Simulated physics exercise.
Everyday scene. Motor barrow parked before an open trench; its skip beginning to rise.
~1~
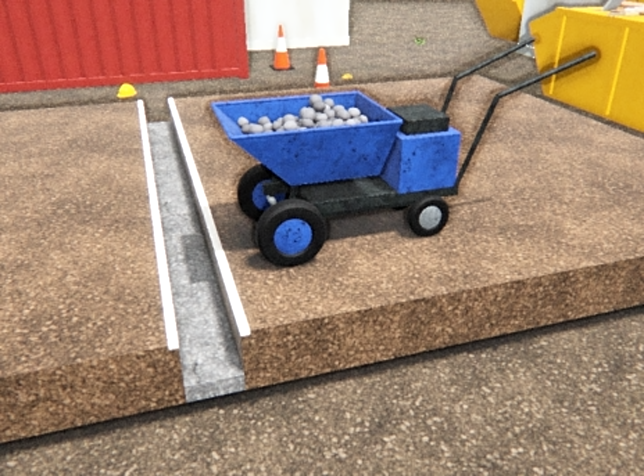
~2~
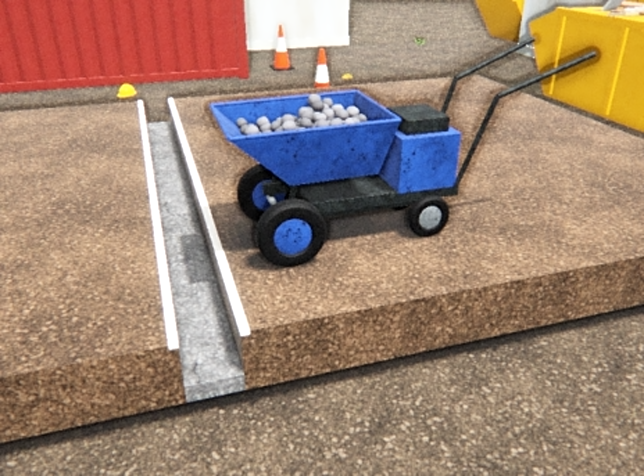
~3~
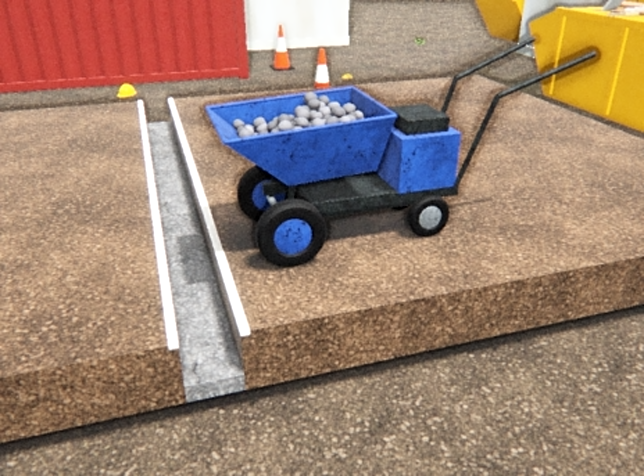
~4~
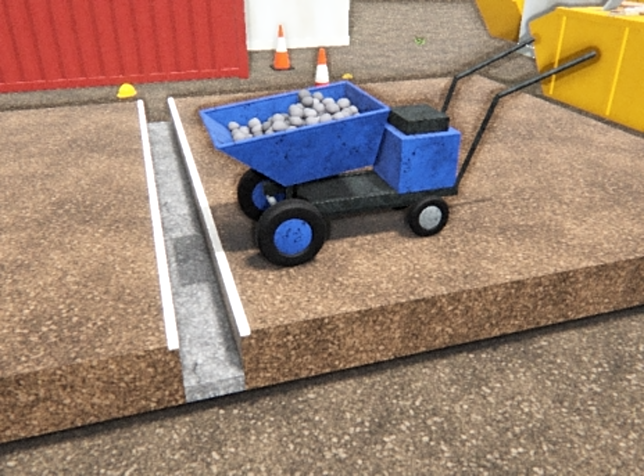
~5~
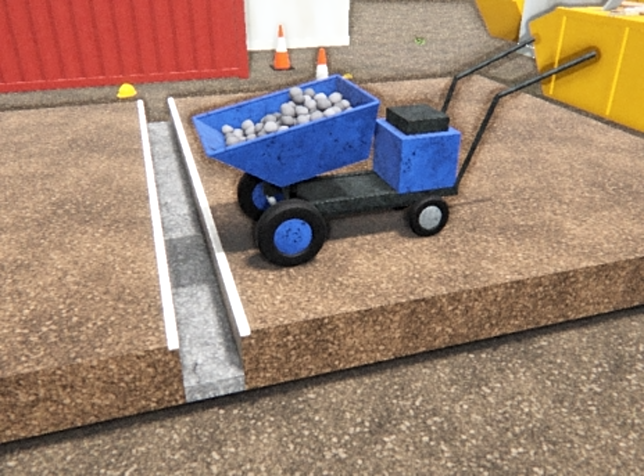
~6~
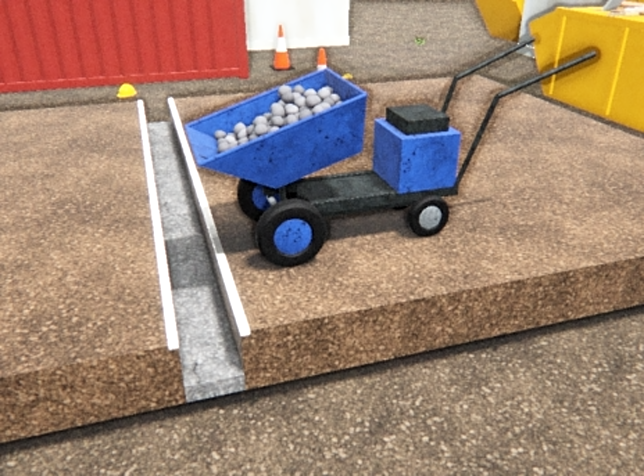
Blue skip of a parked motor barrow tilting gradually forward to the left, carrying round grey cobbles beside a narrow open trench.
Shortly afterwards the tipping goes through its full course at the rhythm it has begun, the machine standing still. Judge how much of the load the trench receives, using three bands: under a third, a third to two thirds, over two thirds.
I reckon it's the low case, with the trench getting short of one-third.
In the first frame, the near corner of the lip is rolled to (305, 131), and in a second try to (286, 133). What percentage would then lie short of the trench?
You'd get around 0 in a hundred, then 0 in a hundred.
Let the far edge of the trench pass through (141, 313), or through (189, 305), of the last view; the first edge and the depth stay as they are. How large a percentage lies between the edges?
You'd get 70 in a hundred the first time and 0 in a hundred the second.
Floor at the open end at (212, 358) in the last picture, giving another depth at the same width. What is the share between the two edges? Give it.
Estimated share: Approx. 0 per cent.
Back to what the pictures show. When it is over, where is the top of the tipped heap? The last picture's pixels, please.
Roughly at (143, 242).
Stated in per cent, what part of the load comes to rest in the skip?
It works out to some 30 percent.
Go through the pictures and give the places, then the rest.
Lip of the skip at (231, 138), level; top of the load at (320, 128), round cobbles; first edge of the trench at (234, 297); far edge at (168, 308), the trench under half as wide as the skip, and about as deep as wide, in the first picture.
Lip of the skip at (230, 139), level; top of the load at (332, 124), in the second picture.
Lip of the skip at (225, 143), tipped barely; top of the load at (328, 122), in the third picture.
Lip of the skip at (218, 148), tipped a little; top of the load at (323, 119), in the fourth picture.
Lip of the skip at (209, 155), tipped a little; top of the load at (315, 116), in the fifth picture.
Lip of the skip at (200, 165), tipped clearly; top of the load at (315, 103); first edge of the trench at (234, 297); far edge at (168, 308), in the sixth picture.
Soon after the last picture, skip tipped steeply; all in the skip.
A little later, skip tipped right over; about half in the skip; a stray few in or heaped over the trench; about half beyond it; a stray few falling.
Later still, skip tipped right over; about a quarter in the skip; a stray few in or heaped over the trench; about two thirds beyond it.
At rest, skip tipped right over; about a quarter in the skip; a stray few in or heaped over the trench; about two thirds beyond it.
